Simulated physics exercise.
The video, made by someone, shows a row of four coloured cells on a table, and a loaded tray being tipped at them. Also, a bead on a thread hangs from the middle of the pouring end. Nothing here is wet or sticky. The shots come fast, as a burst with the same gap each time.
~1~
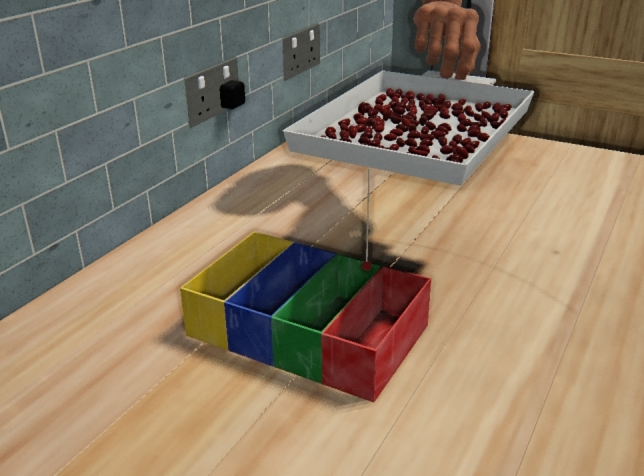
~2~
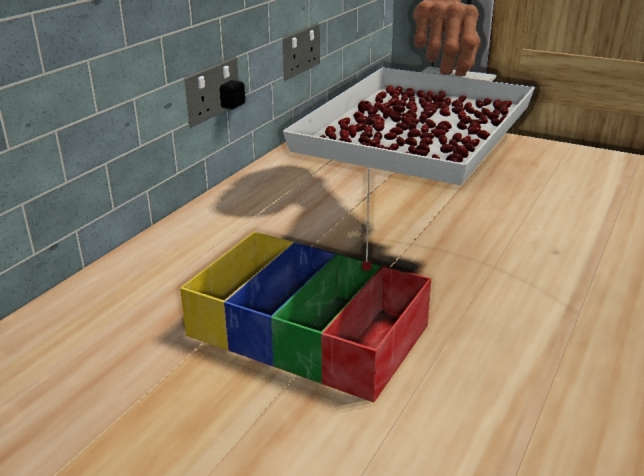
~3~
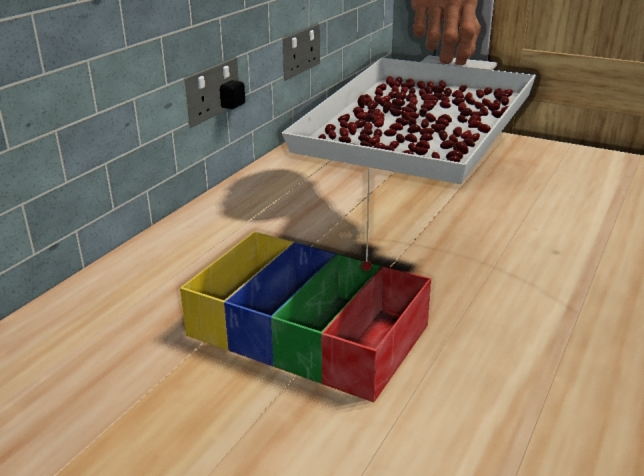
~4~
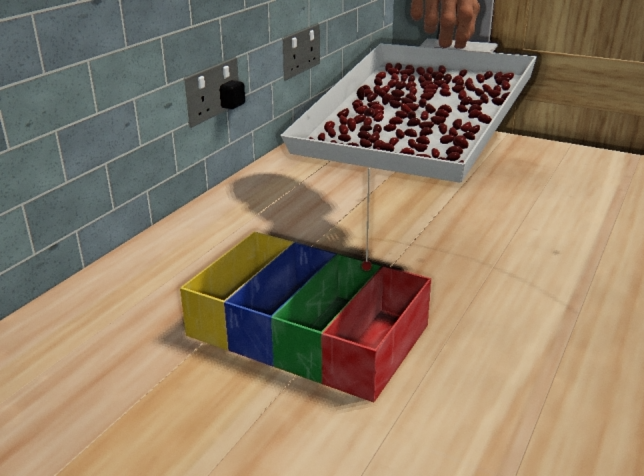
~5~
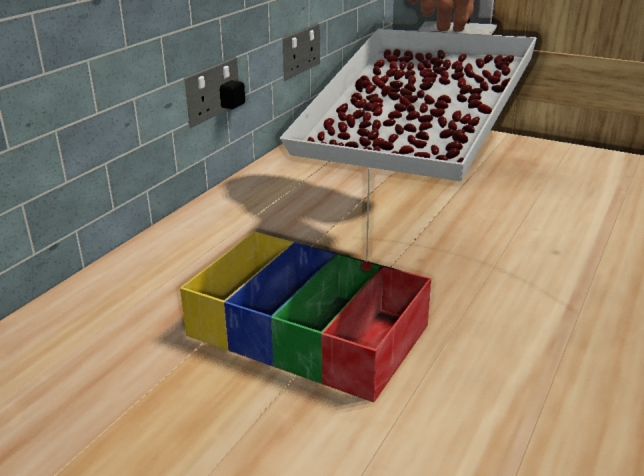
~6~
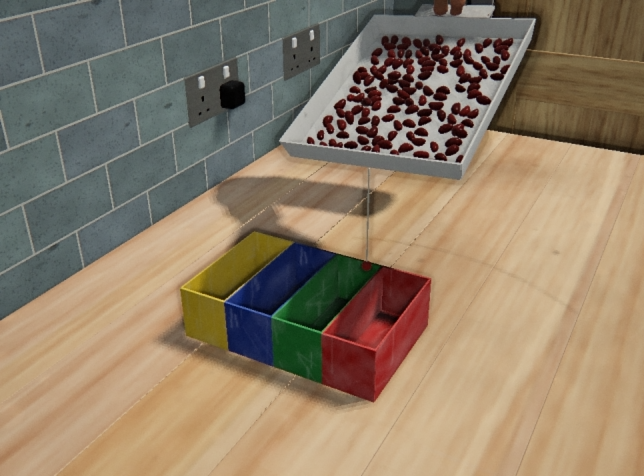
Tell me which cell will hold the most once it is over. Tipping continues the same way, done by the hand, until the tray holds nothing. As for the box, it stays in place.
The blue cell will hold the most.
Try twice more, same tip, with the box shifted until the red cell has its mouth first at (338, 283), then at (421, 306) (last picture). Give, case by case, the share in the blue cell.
Trial 1 around 0 percent, trial 2 around 40 percent.
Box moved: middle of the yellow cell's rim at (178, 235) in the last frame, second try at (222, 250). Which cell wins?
In turn: The cell in red; the green one.
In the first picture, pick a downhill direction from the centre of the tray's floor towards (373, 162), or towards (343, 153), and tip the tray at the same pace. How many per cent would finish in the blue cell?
Shares: About 20 in a hundred, then about 50 in a hundred.
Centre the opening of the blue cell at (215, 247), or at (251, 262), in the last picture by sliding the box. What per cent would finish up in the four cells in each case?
About 50 % and 80 %.
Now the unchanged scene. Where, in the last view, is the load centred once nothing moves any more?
Somewhere around (301, 337) in the final view.
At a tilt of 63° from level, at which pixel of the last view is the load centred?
In the last view the centre sits at roughly (363, 106).
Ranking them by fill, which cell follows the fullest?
The cell in green.
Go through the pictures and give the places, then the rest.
In the first picture, corners of the pouring end near (290, 130) and (463, 162), level; middle of the load near (412, 124), kidney beans; bead on its thread near (367, 266); yellow cell near (205, 314); blue cell near (249, 329); green cell near (297, 345); red cell near (349, 363).
In the second picture, corners of the pouring end near (289, 130) and (463, 162), level; middle of the load near (412, 122).
In the third picture, corners of the pouring end near (288, 132) and (462, 161), tipped barely, lowest at the left corner; middle of the load near (412, 116).
In the fourth picture, corners of the pouring end near (287, 134) and (461, 161), tipped a little, lowest at the left corner; middle of the load near (412, 108).
In the fifth picture, corners of the pouring end near (286, 136) and (459, 160), tipped clearly, lowest at the left corner; middle of the load near (411, 99).
In the sixth picture, corners of the pouring end near (285, 139) and (458, 160), tipped clearly, lowest at the left corner; middle of the load near (409, 91); yellow cell near (205, 314); blue cell near (249, 329); green cell near (297, 345); red cell near (349, 363).
Shortly afterwards, tray tipped steeply; the whole lot on the tray.
Next, tray tipped past a quarter turn; all but a few on the tray; only a few in the blue cell; only a few in the yellow cell; only a few falling or outside the box.
Some moments later, tray tipped past a quarter turn; near half in the blue cell; near a third in the green cell; near a quarter in the red cell; only a few in the yellow cell; a little falling or outside the box.
In the end, tray tipped past a quarter turn; near half in the blue cell; near a third in the green cell; near a quarter in the red cell; only a few in the yellow cell; a little outside the box.
